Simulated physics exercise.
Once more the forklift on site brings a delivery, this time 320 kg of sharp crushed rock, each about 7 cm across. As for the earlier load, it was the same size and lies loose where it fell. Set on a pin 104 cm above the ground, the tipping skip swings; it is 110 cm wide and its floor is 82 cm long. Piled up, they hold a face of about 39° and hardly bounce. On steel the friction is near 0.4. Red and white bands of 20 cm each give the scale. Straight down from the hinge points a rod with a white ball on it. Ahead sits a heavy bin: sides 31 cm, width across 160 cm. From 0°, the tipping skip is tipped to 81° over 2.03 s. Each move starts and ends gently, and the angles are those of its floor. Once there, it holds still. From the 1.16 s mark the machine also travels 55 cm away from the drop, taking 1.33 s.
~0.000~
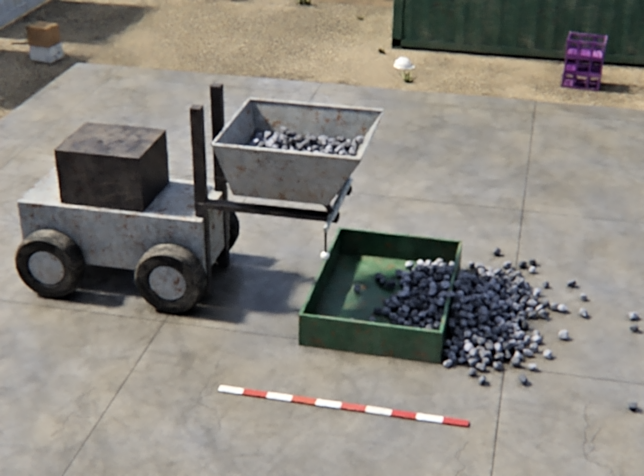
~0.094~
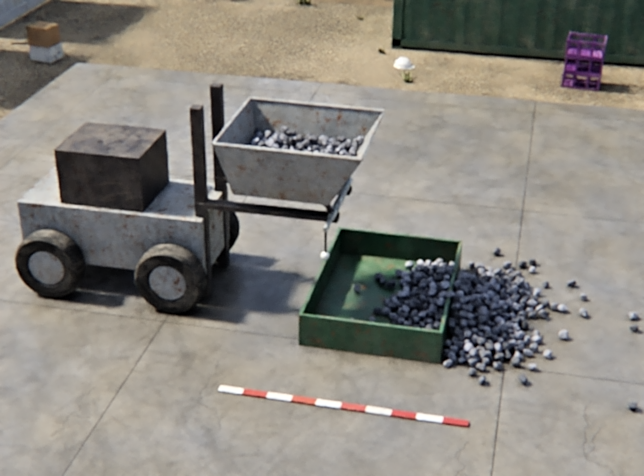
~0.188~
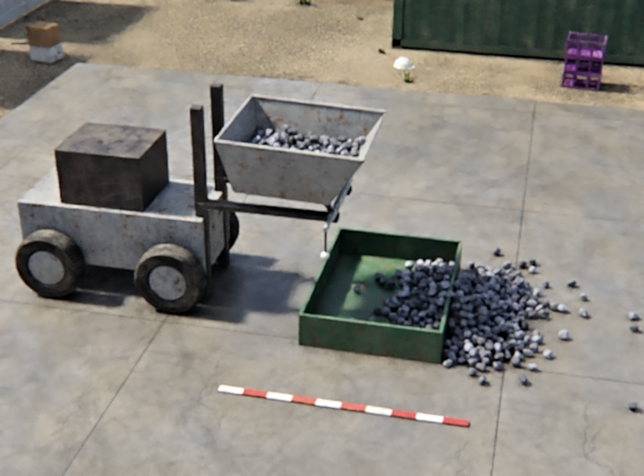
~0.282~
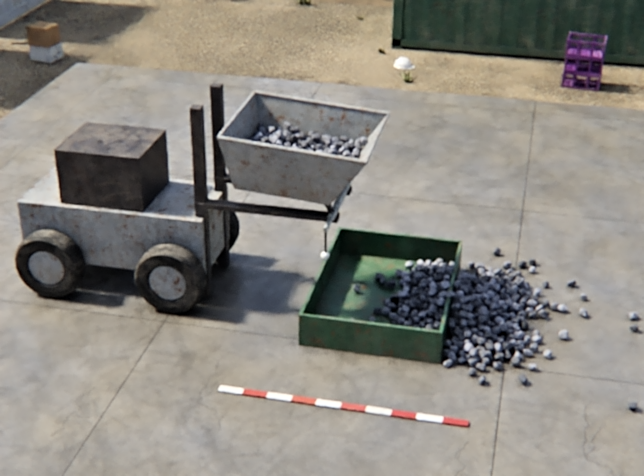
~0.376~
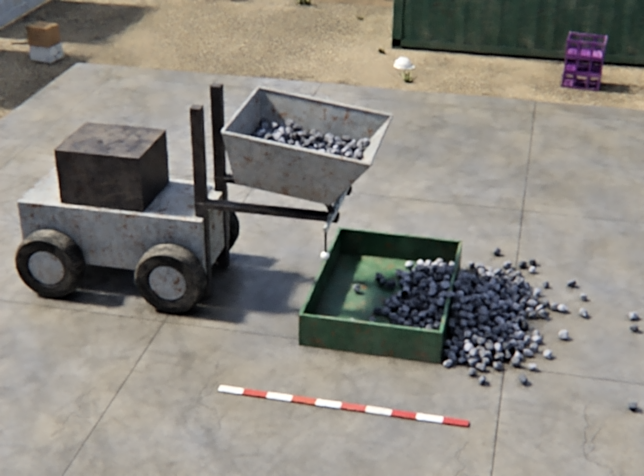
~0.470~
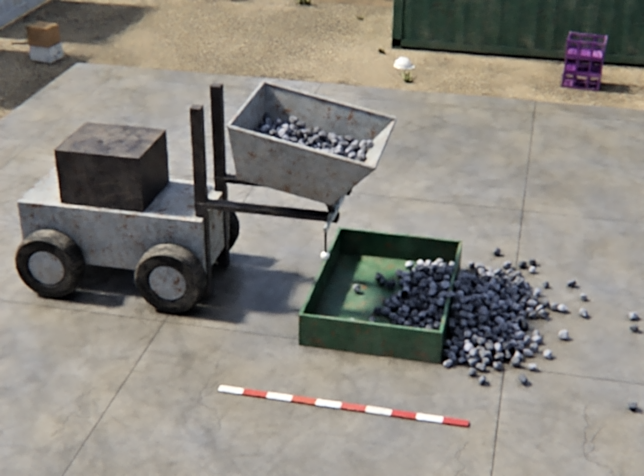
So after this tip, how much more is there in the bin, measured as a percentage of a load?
About 100 out of 100.
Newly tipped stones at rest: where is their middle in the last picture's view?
The centre sits about (382, 291).
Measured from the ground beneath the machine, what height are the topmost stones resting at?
Top of heap: Approx. 38 cm above ground level.
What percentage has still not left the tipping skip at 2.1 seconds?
Some 65 percent, roughly.
After 1.5 s the floor is at 68°; in per cent of one load, 100 in the tipping skip, 38 in the bin, 62 beside or beyond the bin; the foremost stones are at (595, 321).
After 2.1 s the floor is at 81°; in per cent of one load, 63 in the tipping skip, 75 in the bin, 62 beside or beyond the bin; the foremost stones are at (595, 321).
After 2.9 s the floor is at 81°; in per cent of one load, 28 in the tipping skip, 109 in the bin, 63 beside or beyond the bin; the foremost stones are at (595, 321).
After 5.5 s the floor is at 81°; in per cent of one load, 0 in the tipping skip, 137 in the bin, 63 beside or beyond the bin; the foremost stones are at (595, 321). Net gain in the bin, 100.
